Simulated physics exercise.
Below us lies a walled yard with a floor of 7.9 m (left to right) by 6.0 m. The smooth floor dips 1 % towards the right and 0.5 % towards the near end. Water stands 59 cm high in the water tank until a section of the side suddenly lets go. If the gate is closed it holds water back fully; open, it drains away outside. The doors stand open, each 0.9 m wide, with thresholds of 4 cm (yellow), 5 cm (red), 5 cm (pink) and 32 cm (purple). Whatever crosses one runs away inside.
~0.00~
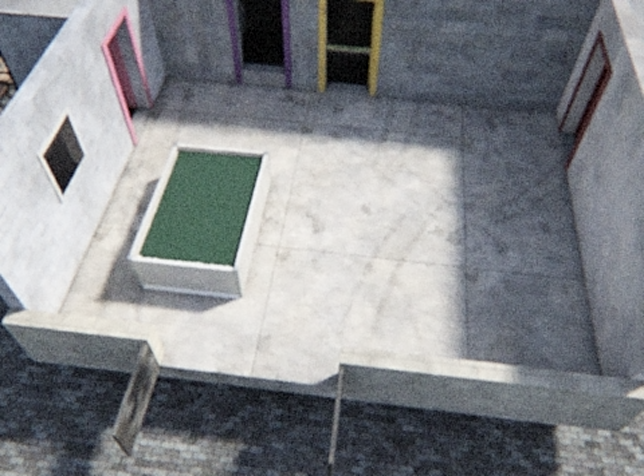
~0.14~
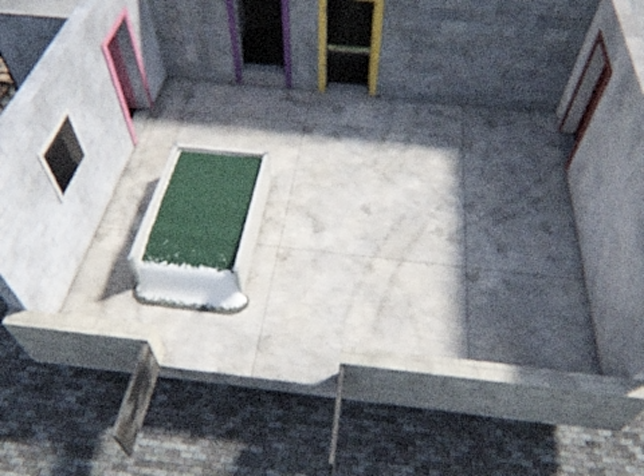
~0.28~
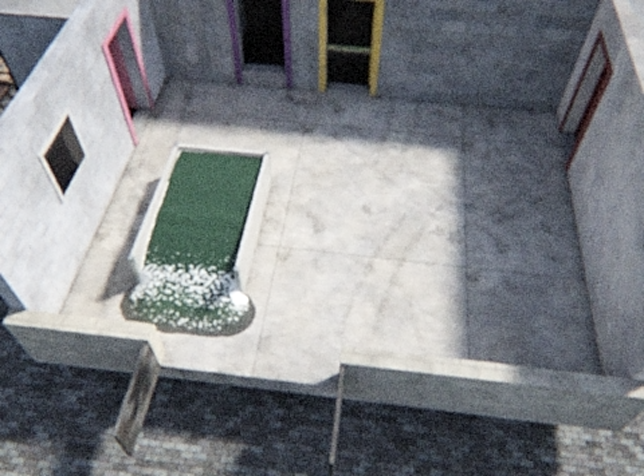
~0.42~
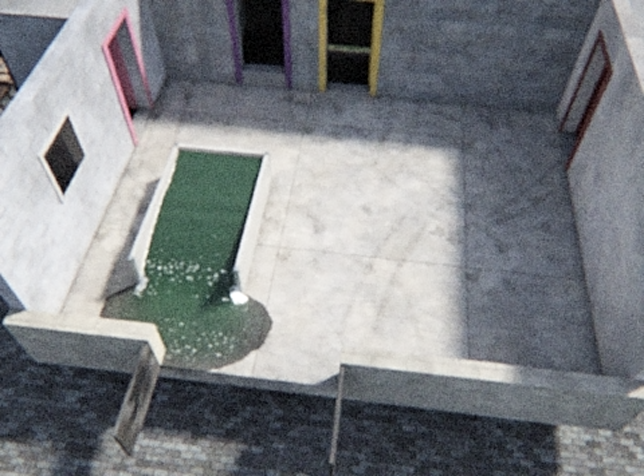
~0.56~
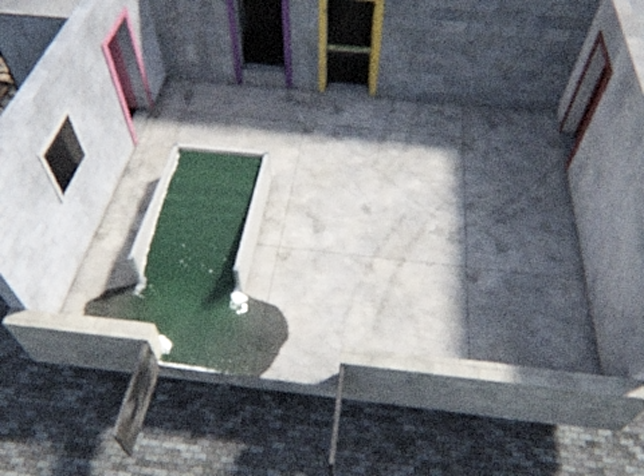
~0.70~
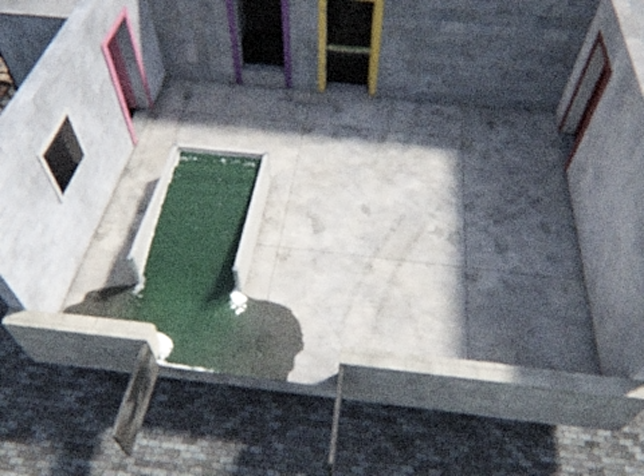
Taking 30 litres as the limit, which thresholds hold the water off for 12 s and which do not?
Within that time: At the yellow door it stays under the limit; at the red door it does not reach the limit; at the pink door it does not reach the limit; at the purple door it does not reach the limit.
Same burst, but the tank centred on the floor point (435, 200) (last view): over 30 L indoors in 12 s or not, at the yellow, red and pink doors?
Against that limit: Yellow under, red over, pink under.
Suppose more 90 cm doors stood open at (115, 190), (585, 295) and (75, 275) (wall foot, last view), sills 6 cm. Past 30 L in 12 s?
In that order: Below, below, above.
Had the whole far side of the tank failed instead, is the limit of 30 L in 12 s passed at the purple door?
Against that limit: Purple under.
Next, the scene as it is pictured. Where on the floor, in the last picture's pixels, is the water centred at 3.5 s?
At about (171, 257).
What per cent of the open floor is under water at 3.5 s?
Near 20 per cent is wet.
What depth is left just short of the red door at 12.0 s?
Some 4.0 cm.
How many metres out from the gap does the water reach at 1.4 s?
About 2.4 m.
After 1.4 s water covers 10 % of the floor and is deepest (40 cm) near (48, 335); yellow door not reached, red door not reached, pink door not reached, purple door not reached.
After 2.2 s water covers 15 % of the floor and is deepest (36 cm) near (48, 335); yellow door not reached, red door not reached, pink door not reached, purple door not reached.
After 3.5 s water covers 20 % of the floor and is deepest (21 cm) near (48, 335); yellow door not reached, red door not reached, pink door 2 cm at the sill, 0 L in, purple door not reached.
After 7.0 s water covers 35 % of the floor and is deepest (10 cm) near (191, 81); yellow door 3 cm at the sill, 0 L in, red door not reached, pink door 4 cm at the sill, 1 L in, purple door 5 cm at the sill, 0 L in.
After 12.0 s water covers 60 % of the floor and is deepest (4 cm) near (560, 181); yellow door 2 cm at the sill, 0 L in, red door 4 cm at the sill, 0 L in, pink door 2 cm at the sill, 1 L in, purple door 2 cm at the sill, 0 L in.
